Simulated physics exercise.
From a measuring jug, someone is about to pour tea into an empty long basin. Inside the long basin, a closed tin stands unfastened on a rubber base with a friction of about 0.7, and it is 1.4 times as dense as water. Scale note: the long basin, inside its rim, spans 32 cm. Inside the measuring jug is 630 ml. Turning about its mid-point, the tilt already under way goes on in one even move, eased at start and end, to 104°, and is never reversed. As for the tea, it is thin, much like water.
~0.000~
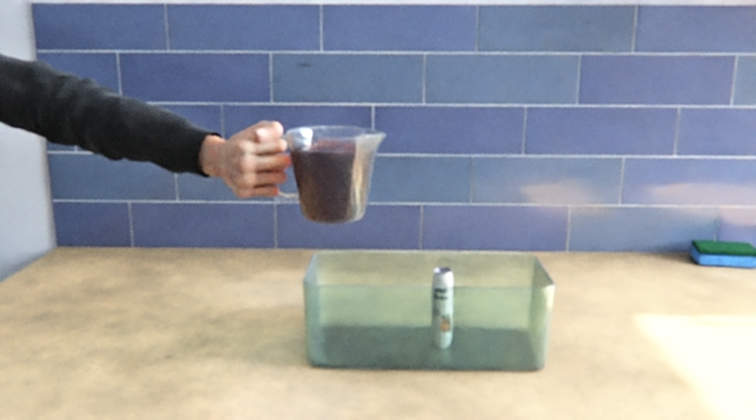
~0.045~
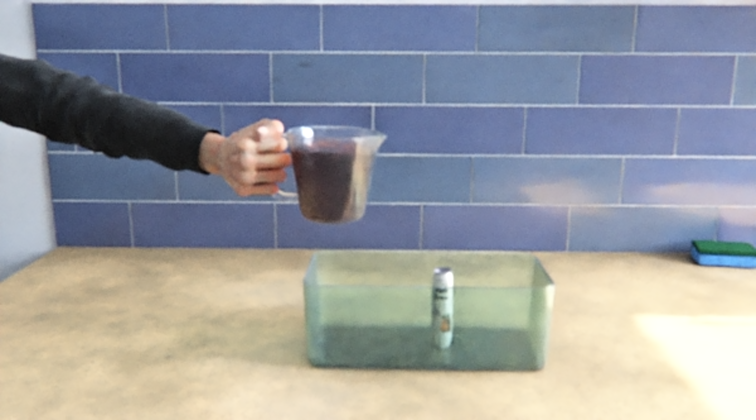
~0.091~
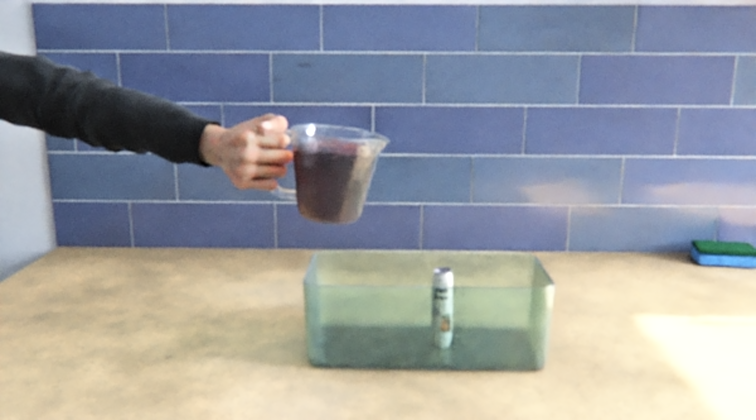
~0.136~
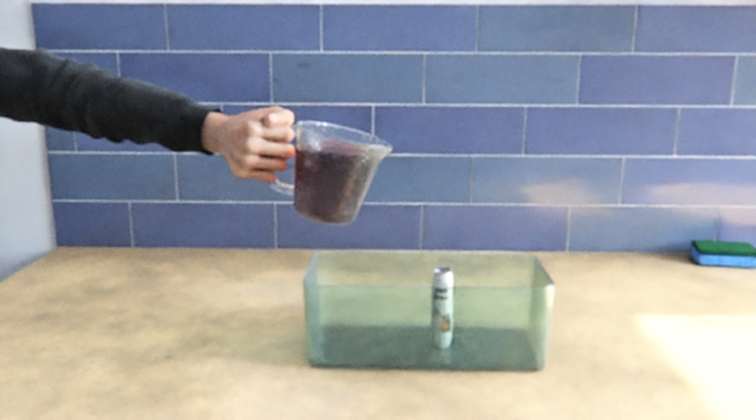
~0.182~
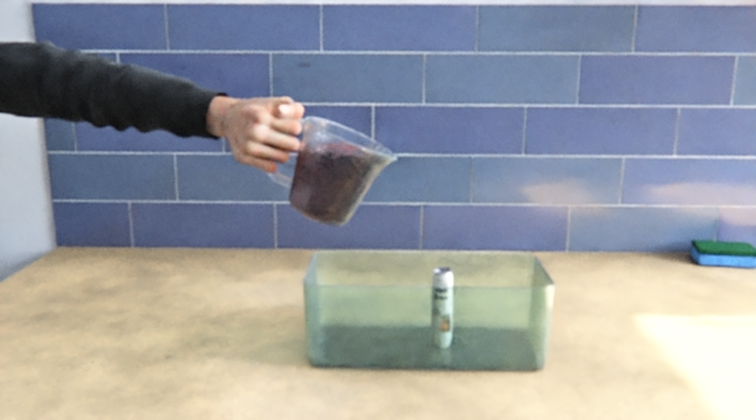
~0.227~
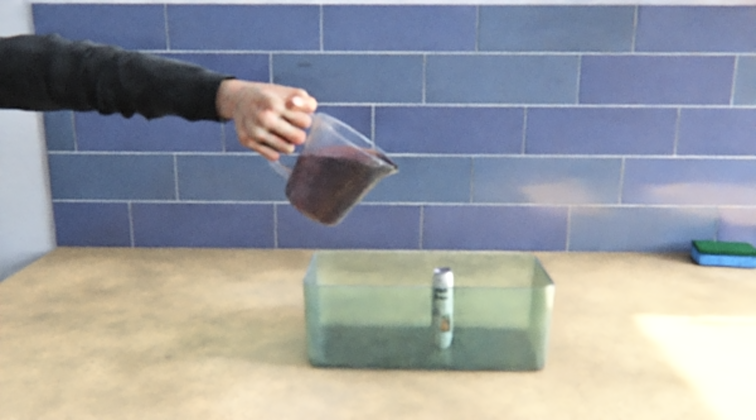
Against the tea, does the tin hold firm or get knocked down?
It gets knocked down.
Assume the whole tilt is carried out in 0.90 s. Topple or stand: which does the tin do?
Result: Tin tipped over.
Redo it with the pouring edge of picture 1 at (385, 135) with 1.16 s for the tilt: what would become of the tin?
Then it tips over.
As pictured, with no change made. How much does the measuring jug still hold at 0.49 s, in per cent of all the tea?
Near 46 in a hundred.
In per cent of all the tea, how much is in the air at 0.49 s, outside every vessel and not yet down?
Some 28 per cent, I reckon.
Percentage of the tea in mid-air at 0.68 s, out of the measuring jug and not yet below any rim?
Near 10 percent.
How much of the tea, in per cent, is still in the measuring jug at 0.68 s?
About 7 % is still there.
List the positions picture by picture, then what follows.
In the first frame, it leans 0°; its right rim is at (386, 134); the tea meets the walls at (293, 147) and (375, 148); the long basin's rim runs from (309, 269) to (544, 271); the tin's top is at (443, 274).
In the second frame, it leans 2°; its right rim is at (387, 136); the tea meets the walls at (294, 147) and (375, 148).
In the third frame, it leans 6°; its right rim is at (390, 140); the tea meets the walls at (296, 145) and (377, 150).
In the fourth frame, it leans 13°; its right rim is at (393, 147); the tea meets the walls at (300, 144) and (380, 152).
In the fifth frame, it leans 23°; its right rim is at (397, 158); the tea meets the walls at (302, 150) and (388, 155).
In the sixth frame, it leans 34°; its right rim is at (399, 170); the tea meets the walls at (300, 159) and (390, 160); 1 per cent is over the edge.
Then, 0.49 s in, the tilt is 96° and 46 per cent is still to pour; the tin stands where it began.
Then, 0.68 s in, the tilt is 104° and 7 per cent is still to pour; the tin leans 8°.
Then, 0.87 s in, the tilt is 104° and 0 per cent is still to pour; the tin leans 55°.
Then, 1.09 s in, the tilt is 104° and 0 per cent is still to pour; the tin lies on its side.
Finally, the tin lies on its side.
